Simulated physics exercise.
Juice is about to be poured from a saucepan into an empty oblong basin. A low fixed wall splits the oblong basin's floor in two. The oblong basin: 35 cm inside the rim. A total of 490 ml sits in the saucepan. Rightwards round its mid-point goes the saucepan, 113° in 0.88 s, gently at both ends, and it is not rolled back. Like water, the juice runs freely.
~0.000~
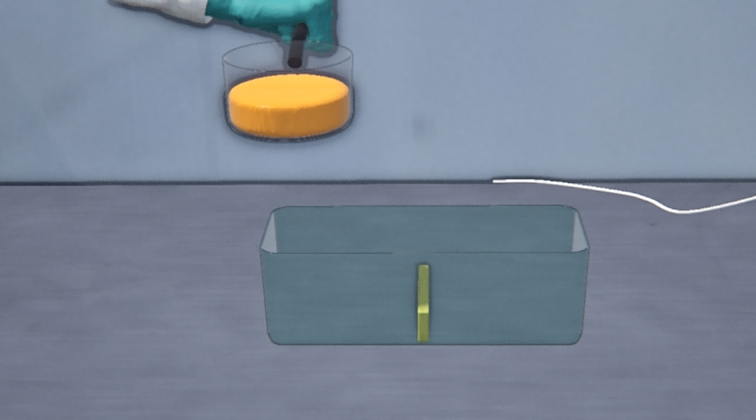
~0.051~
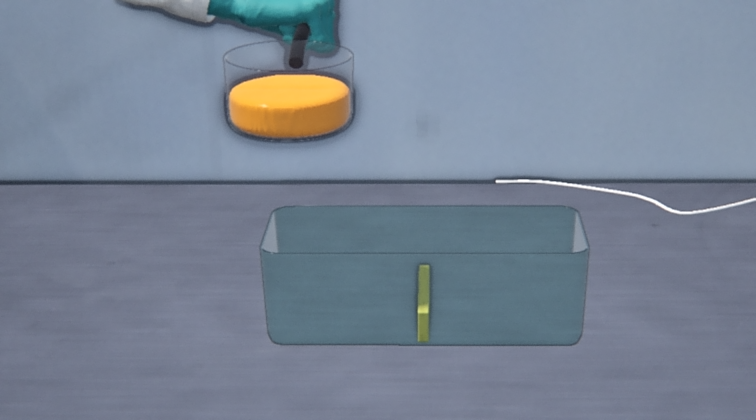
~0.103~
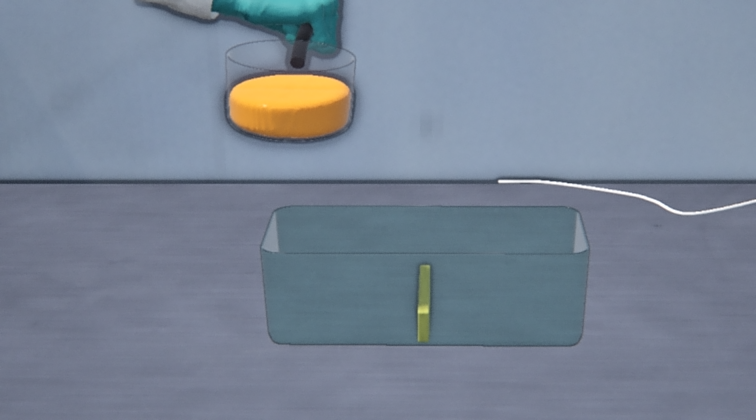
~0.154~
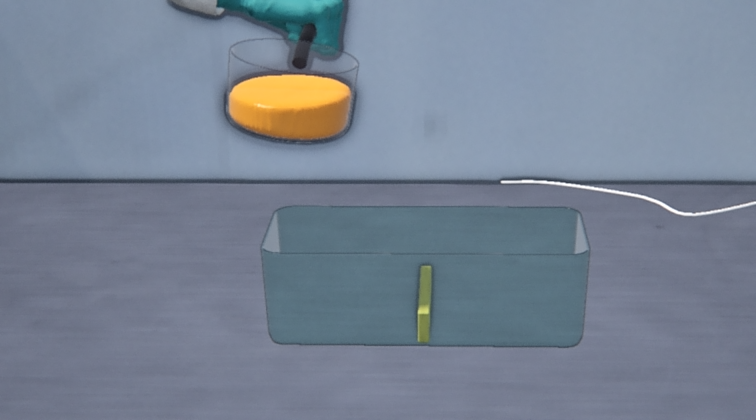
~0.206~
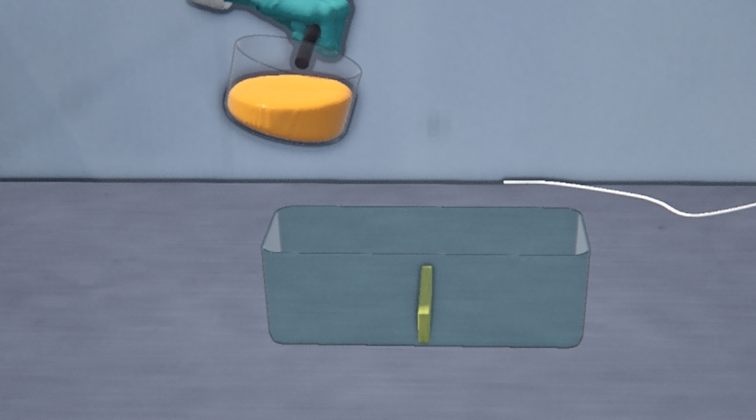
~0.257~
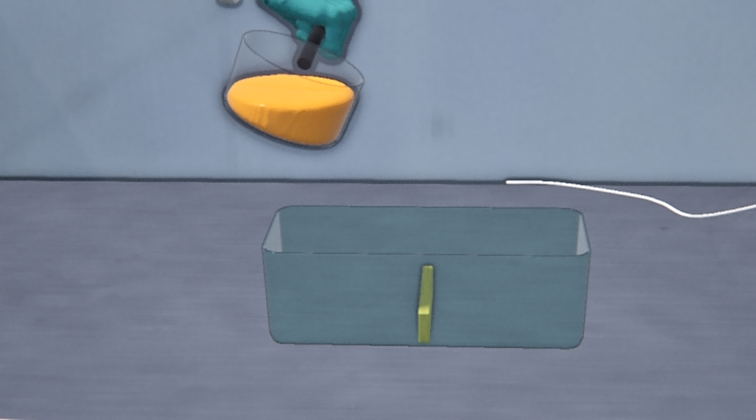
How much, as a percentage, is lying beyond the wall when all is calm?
Around 12 per cent lies beyond the wall.
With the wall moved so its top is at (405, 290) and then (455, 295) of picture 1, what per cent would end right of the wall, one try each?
Roughly 40 per cent, then 15 per cent.
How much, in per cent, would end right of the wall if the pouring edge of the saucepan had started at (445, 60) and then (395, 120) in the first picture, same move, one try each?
Around 90 per cent first, around 45 per cent next.
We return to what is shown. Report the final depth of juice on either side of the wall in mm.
Around 18 mm deep on the left, around 2 mm deep on the right.
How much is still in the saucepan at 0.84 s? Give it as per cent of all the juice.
Around 8 in a hundred is still there.
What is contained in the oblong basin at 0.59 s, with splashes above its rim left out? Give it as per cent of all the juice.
At that time the basin holds about 8 per cent of the liquid.
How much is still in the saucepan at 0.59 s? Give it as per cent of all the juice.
Around 50 percent.
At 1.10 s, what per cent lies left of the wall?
I'd put it at close to 86 %.
Then, 0.59 s in, the tilt is 86° and 50 per cent is still to pour, 8 is left of the wall and 0 right of it.
Then, 0.84 s in, the tilt is 112° and 8 per cent is still to pour, 70 is left of the wall and 8 right of it.
Then, 1.10 s in, the tilt is 113° and 0 per cent is still to pour, 85 is left of the wall and 12 right of it.
Then, 1.38 s in, the tilt is 113° and 0 per cent is still to pour, 85 is left of the wall and 12 right of it.
Finally, 85 per cent lies left of the wall, 12 right of it and 2 outside.
